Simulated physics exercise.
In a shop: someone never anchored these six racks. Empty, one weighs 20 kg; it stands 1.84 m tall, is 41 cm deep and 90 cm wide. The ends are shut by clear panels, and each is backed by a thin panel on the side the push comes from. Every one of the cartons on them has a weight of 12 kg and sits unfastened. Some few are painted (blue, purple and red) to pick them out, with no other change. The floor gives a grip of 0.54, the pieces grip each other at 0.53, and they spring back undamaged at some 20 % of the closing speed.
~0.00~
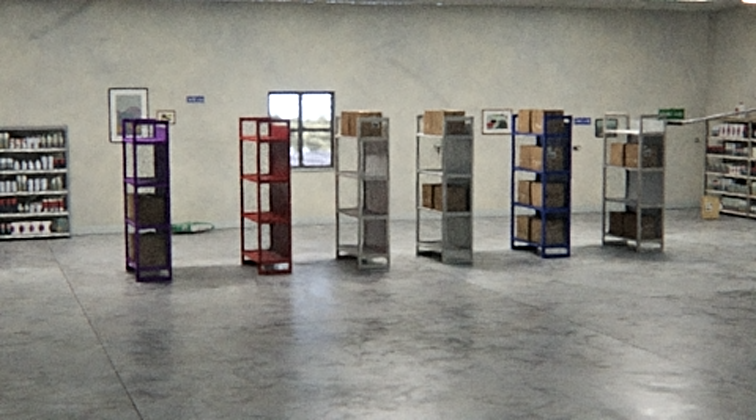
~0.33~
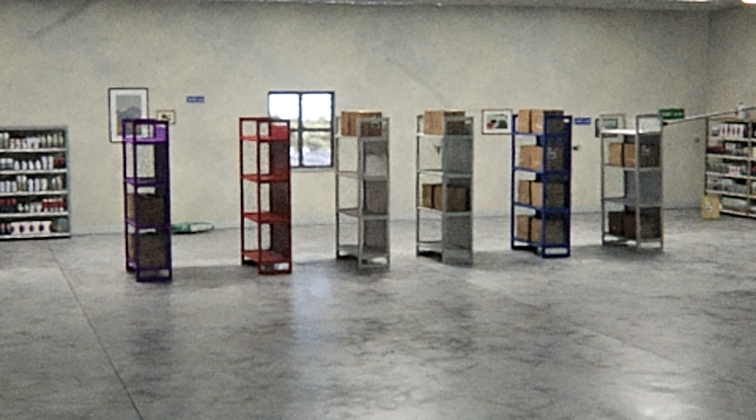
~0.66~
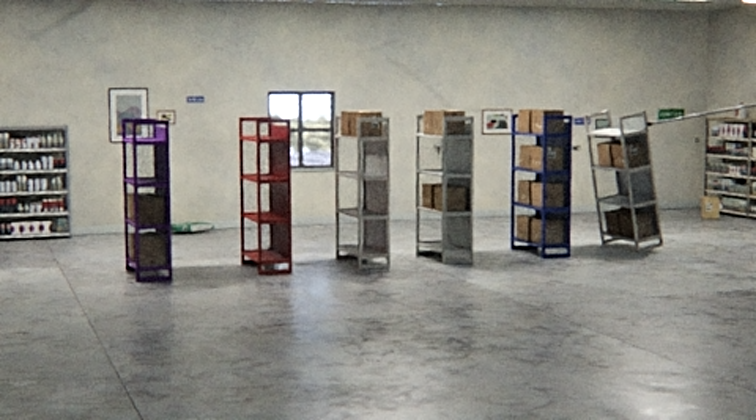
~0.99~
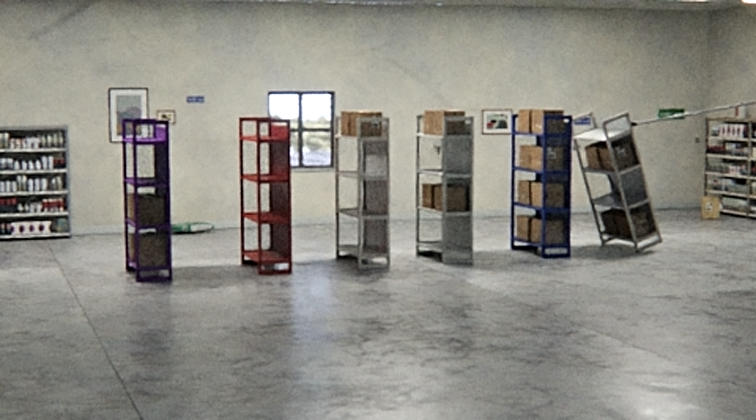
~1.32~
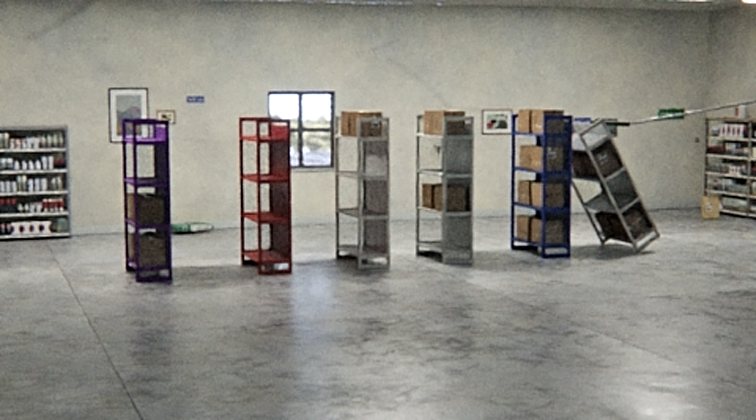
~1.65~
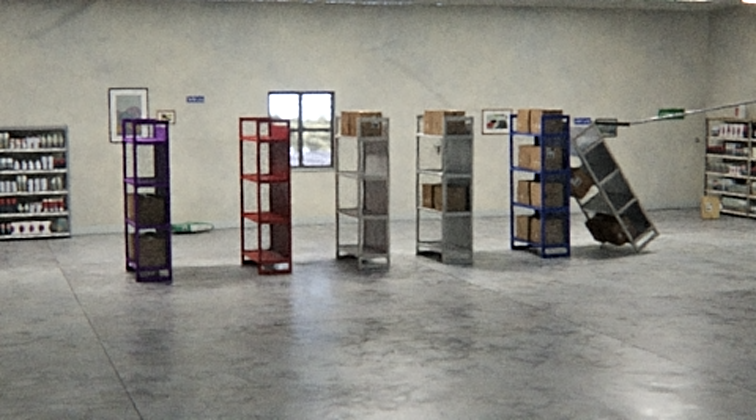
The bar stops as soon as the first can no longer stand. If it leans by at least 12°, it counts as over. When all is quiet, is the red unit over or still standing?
That unit stays up.
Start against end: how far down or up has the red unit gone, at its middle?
0 cm lower.
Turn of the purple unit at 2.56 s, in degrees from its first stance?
Roughly 0 degrees.
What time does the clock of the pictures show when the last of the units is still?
About 3.5 s.
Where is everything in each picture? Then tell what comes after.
In the first picture (places mark the middle of the side facing us), pole end (681, 124) 18 cm from the first unit; red unit (275, 197); purple unit (153, 201); blue unit (527, 185); the rest undisturbed.
Pole end (666, 124) pushing; red unit (275, 197), in the second picture.
Pole end (651, 124) pushing; red unit (275, 197); the rest undisturbed, in the third picture.
Pole end (636, 124) pushing; red unit (275, 197); the rest undisturbed, in the fourth picture.
Pole end (629, 125) stopped; red unit (275, 197); the rest undisturbed, in the fifth picture.
Pole end (629, 125) stopped; red unit (275, 197); blue unit (525, 185); purple unit (153, 201); the rest undisturbed, in the sixth picture.
After 1.80 s, 2 cartons spilt or dropped; none of the 5 other units over; red unit unmoved.
After 2.08 s, 4 cartons spilt or dropped; none of the 5 other units over; red unit unmoved.
At rest (3.8 s), 4 cartons spilt or dropped; none of the 5 other units over; red unit unmoved; blue unit unmoved; purple unit unmoved. Five left standing. As the last picture would show them, middles, red unit near (265, 194), blue unit near (541, 184).
